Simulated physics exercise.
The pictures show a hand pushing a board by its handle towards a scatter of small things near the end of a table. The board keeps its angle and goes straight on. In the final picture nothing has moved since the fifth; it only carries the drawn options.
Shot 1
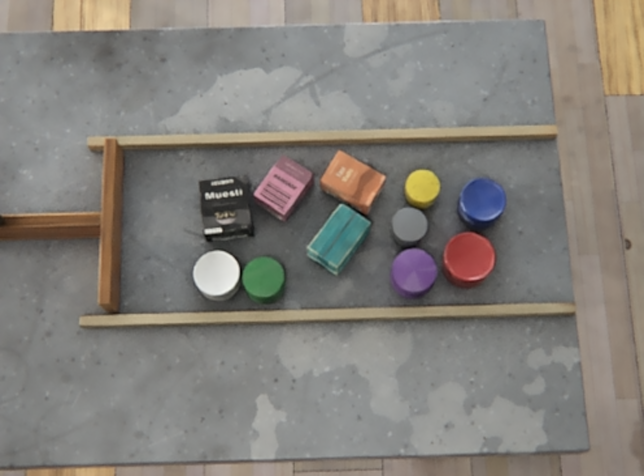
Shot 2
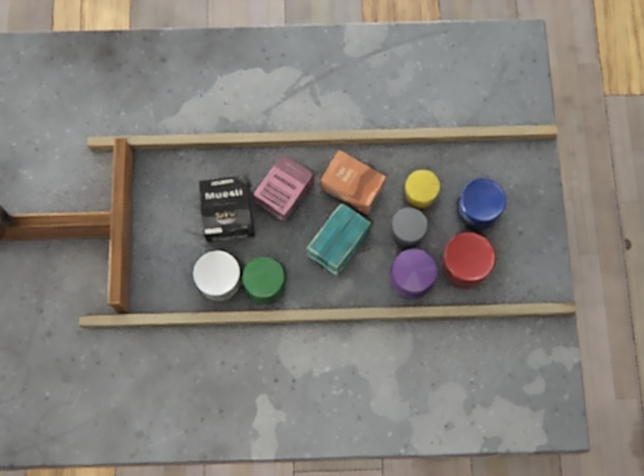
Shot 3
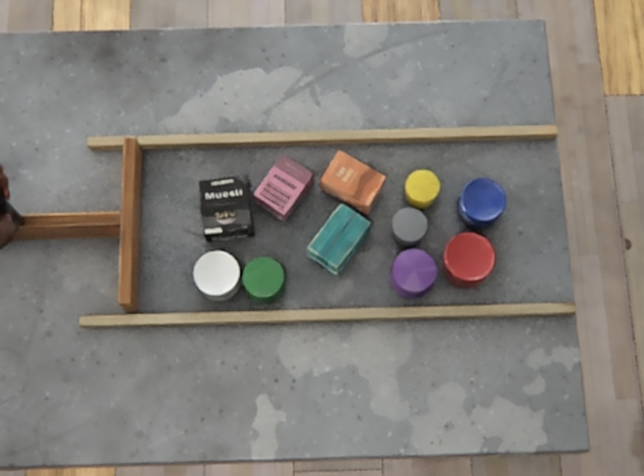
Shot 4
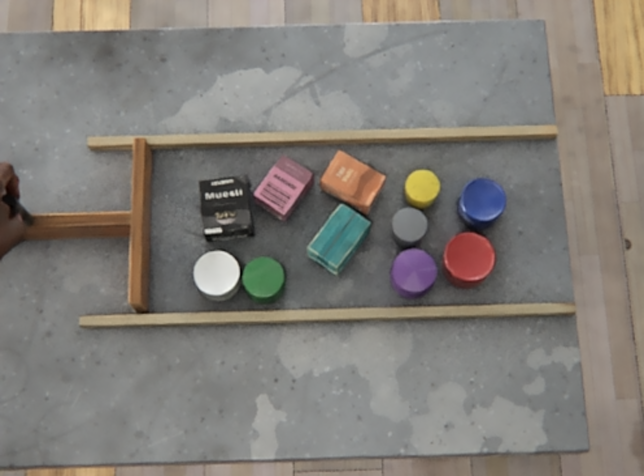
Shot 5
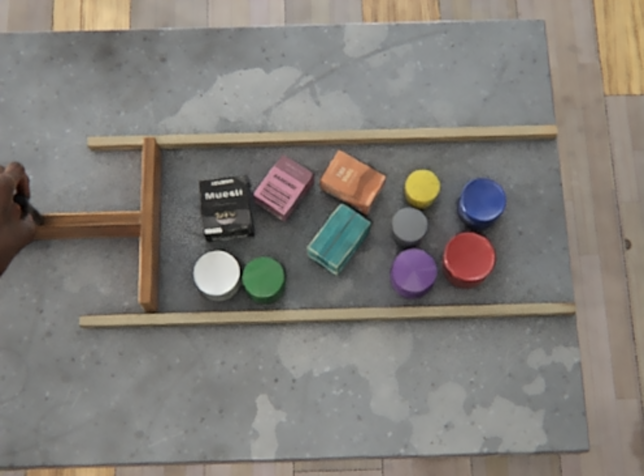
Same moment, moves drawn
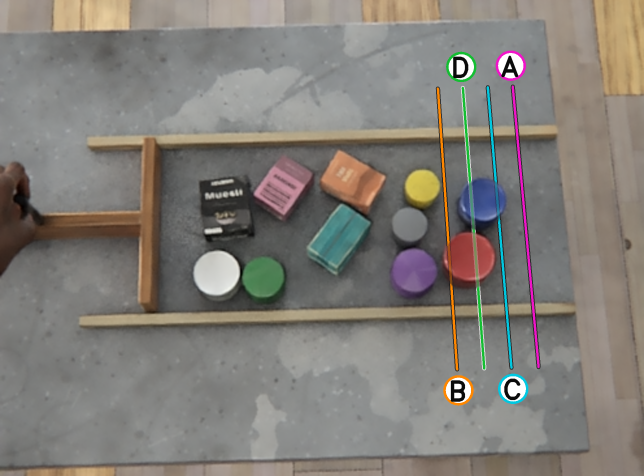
A wooden board slid slowly to the right between two rails, pushed by a hand that came into view at the left, while the small boxes and round tubs ahead of it stayed still.
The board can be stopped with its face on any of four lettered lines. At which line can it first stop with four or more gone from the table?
D.
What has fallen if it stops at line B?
The blue tub goes over.
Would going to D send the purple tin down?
No.
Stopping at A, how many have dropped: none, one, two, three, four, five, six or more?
By then, six or more.
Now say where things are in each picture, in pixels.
In the first picture, blue tub (481, 205); turquoise box (339, 240); red jar (468, 261).
In the second picture, board (117, 218); pink box (284, 188).
In the third picture, board (127, 218); green tin (264, 282).
In the fourth picture, board (137, 218); yellow pot (422, 190).
In the fifth picture, board (147, 217); orange box (353, 183); grey pot (409, 228); blue tub (481, 205).
On the marked copy, A at (525, 221); B at (447, 223); C at (499, 221); D at (473, 222).
With D. Early on, board (265, 214); yellow pot (429, 189); green tin (331, 288).
Further on, board (382, 211); blue tub (529, 203); yellow pot (492, 185).
At the end, board (474, 209); blue tub over the edge; red jar over the edge; four fallen.
As for the rest, A drops eight, but is farther than needed; B drops only one; C drops six, but is farther than needed.
